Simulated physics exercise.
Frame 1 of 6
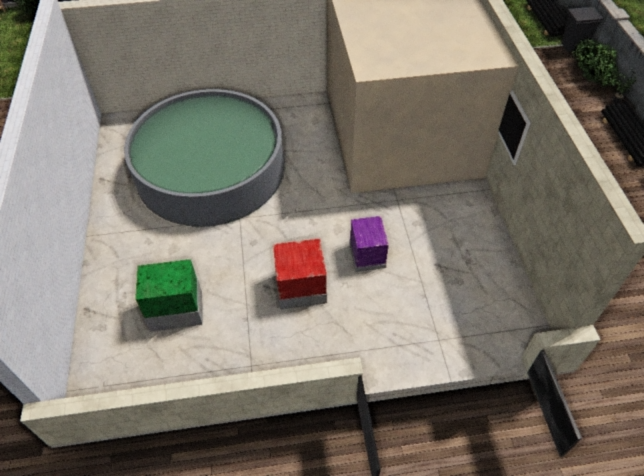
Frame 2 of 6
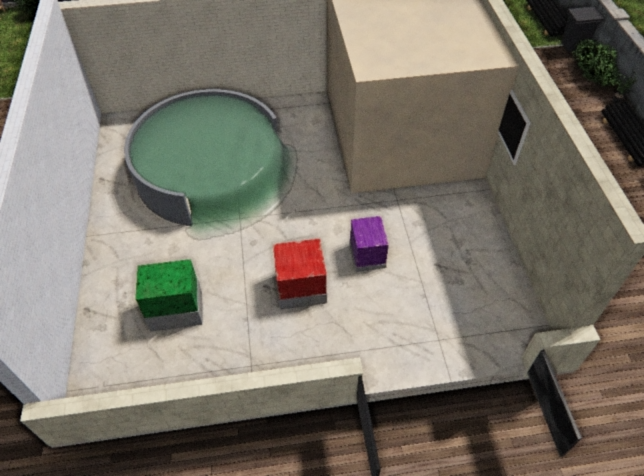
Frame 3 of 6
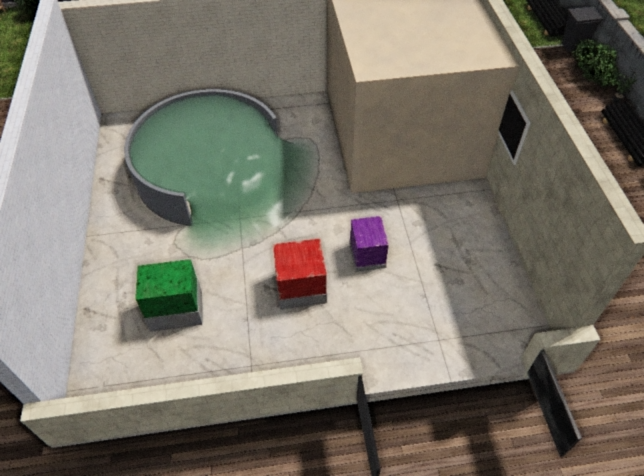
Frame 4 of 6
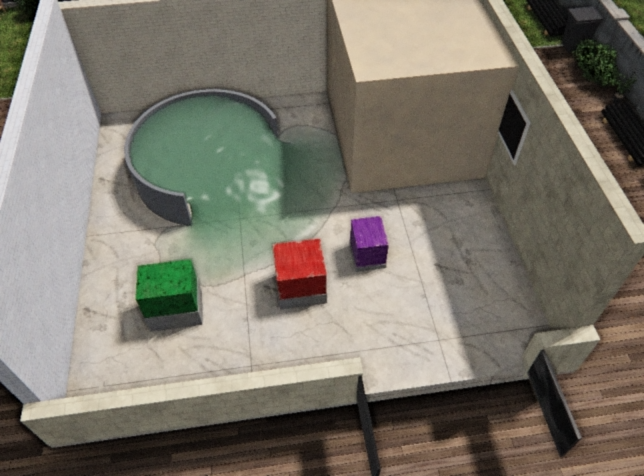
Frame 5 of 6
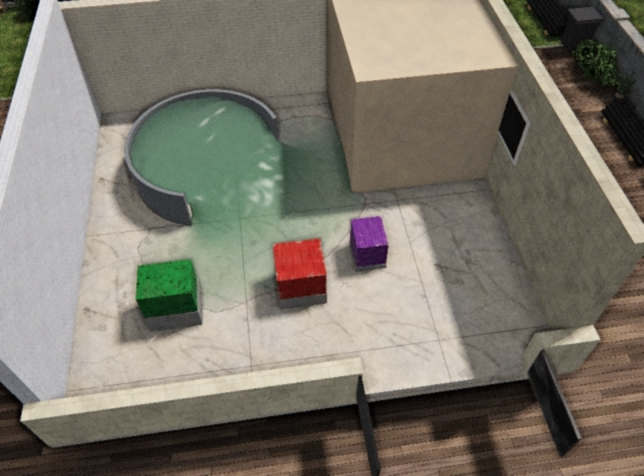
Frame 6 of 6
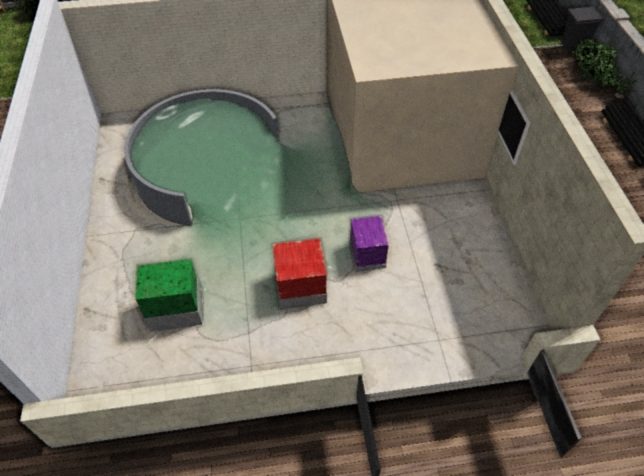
Green water pours from a round grey-walled tank at the back left of a walled, pale-tiled yard, seen from high above by a still camera. A green block stands at front left, a red one near the middle and a smaller purple one to its right, with a large beige block filling the back right corner. The tank's front-right wall disappears, and the water spreads rightward to the beige block, then thinly forward around the motionless green and red blocks.
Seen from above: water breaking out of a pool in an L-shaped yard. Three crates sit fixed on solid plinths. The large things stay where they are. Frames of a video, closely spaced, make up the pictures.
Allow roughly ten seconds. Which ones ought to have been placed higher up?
In order: The purple crate will meet the water; the red crate will meet the water; the green crate will avoid the water.
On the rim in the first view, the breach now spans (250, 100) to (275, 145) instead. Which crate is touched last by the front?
I say the green crate.
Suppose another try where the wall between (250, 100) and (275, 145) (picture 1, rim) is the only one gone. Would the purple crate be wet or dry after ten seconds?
I'd bet purple crate is doused.
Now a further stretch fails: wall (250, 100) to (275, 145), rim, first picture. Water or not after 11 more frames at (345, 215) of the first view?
At that spot: Swamped.
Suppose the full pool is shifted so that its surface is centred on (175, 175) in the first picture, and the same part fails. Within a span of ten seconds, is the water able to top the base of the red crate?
My reading: The red one is topped.
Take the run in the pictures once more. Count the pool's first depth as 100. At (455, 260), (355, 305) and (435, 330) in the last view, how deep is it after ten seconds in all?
I'd say around 6 per cent, then 8 per cent, then 10 per cent.
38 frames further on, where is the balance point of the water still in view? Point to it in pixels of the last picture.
Near pixel (279, 241).
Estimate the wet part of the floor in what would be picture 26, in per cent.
85 %.
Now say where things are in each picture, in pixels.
Still water in the round tank at (204, 142), in the first picture.
The front is at (289, 147), out from the gap at (263, 192), in the second picture.
Water pours out at (263, 193) and has run to (308, 141), in the third picture.
The front is at (327, 133), out from the gap at (263, 195), in the fourth picture.
The front is at (333, 123), out from the gap at (263, 195), in the fifth picture.
The front is at (209, 333), out from the gap at (263, 195), in the sixth picture.
A moment on, water covers 50 % of the floor; the purple crate water round its plinth, the red crate water round its plinth, the green crate water round its plinth.
Next, water covers 75 % of the floor; the purple crate water round its plinth, the red crate water round its plinth, the green crate water round its plinth.
Then, water covers 85 % of the floor; the purple crate water round its plinth, the red crate water round its plinth, the green crate water round its plinth.
Later, water covers 100 % of the floor; the purple crate water round its plinth, the red crate water round its plinth, the green crate water round its plinth.
In the end, water covers 100 % of the floor; the purple crate was topped, the red crate was topped, the green crate stayed above the water.
